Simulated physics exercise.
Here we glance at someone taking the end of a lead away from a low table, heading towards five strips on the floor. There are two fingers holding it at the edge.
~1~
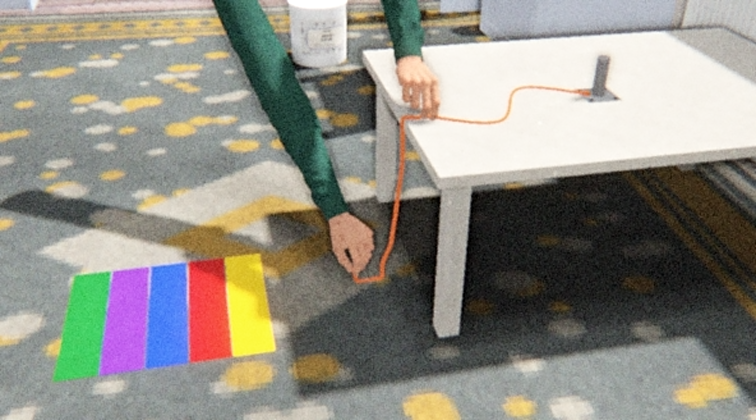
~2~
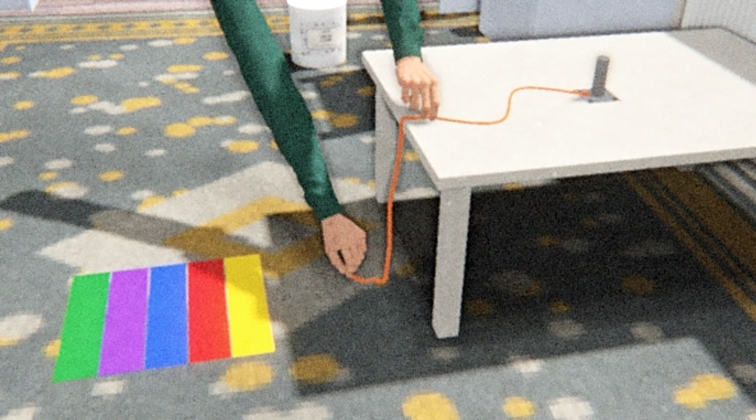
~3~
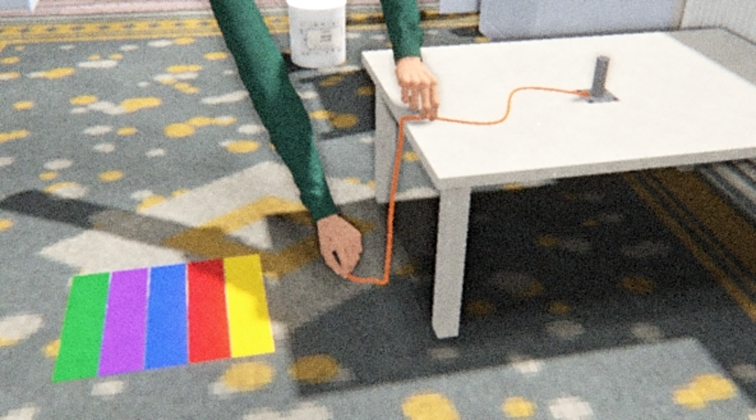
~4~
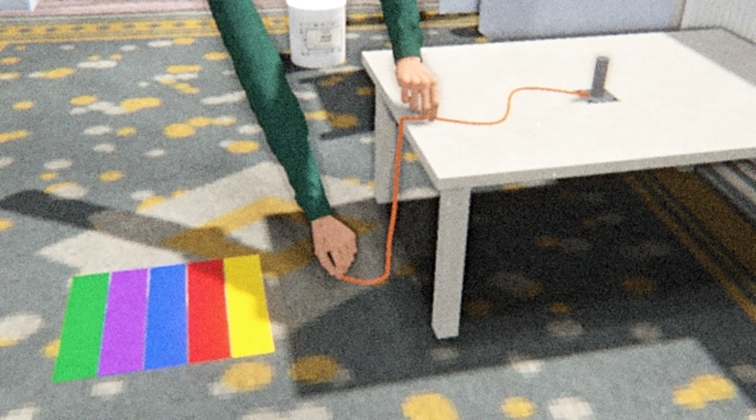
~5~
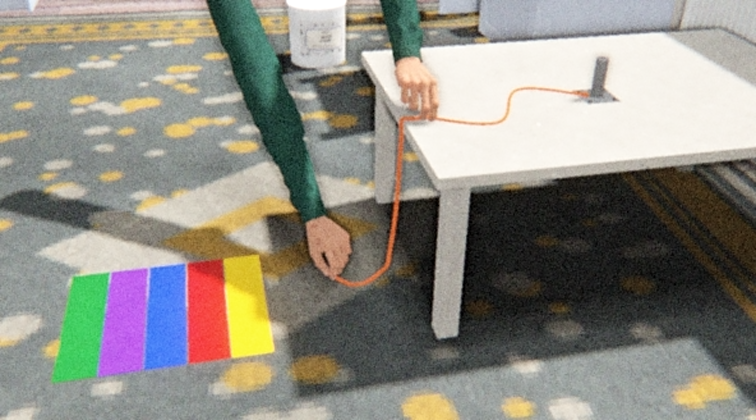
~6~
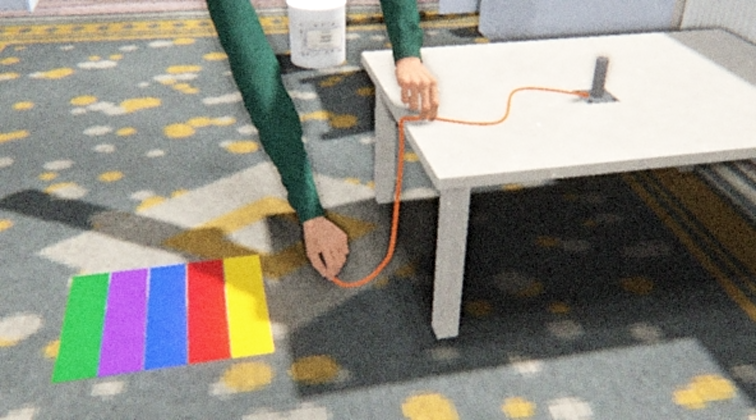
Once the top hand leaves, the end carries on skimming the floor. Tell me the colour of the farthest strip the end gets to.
The farthest it gets is blue.
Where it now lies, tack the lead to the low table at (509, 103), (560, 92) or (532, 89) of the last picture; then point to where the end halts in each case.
In order of the tries: About (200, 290), about (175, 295), about (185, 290).
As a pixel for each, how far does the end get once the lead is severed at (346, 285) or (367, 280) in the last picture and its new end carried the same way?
In order, roughly (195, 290) and (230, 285).
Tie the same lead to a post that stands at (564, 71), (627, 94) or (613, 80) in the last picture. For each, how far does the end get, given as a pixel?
Approximate pixels in order: (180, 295), (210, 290), (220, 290).
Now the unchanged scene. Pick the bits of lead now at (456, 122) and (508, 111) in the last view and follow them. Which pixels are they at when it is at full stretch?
About (400, 123), and the other about (469, 110).
Soon after, end near (252, 284); over yellow.
After that, end near (199, 291); over red.
At the stop, end near (167, 294); over blue. It gets as far as the blue strip.
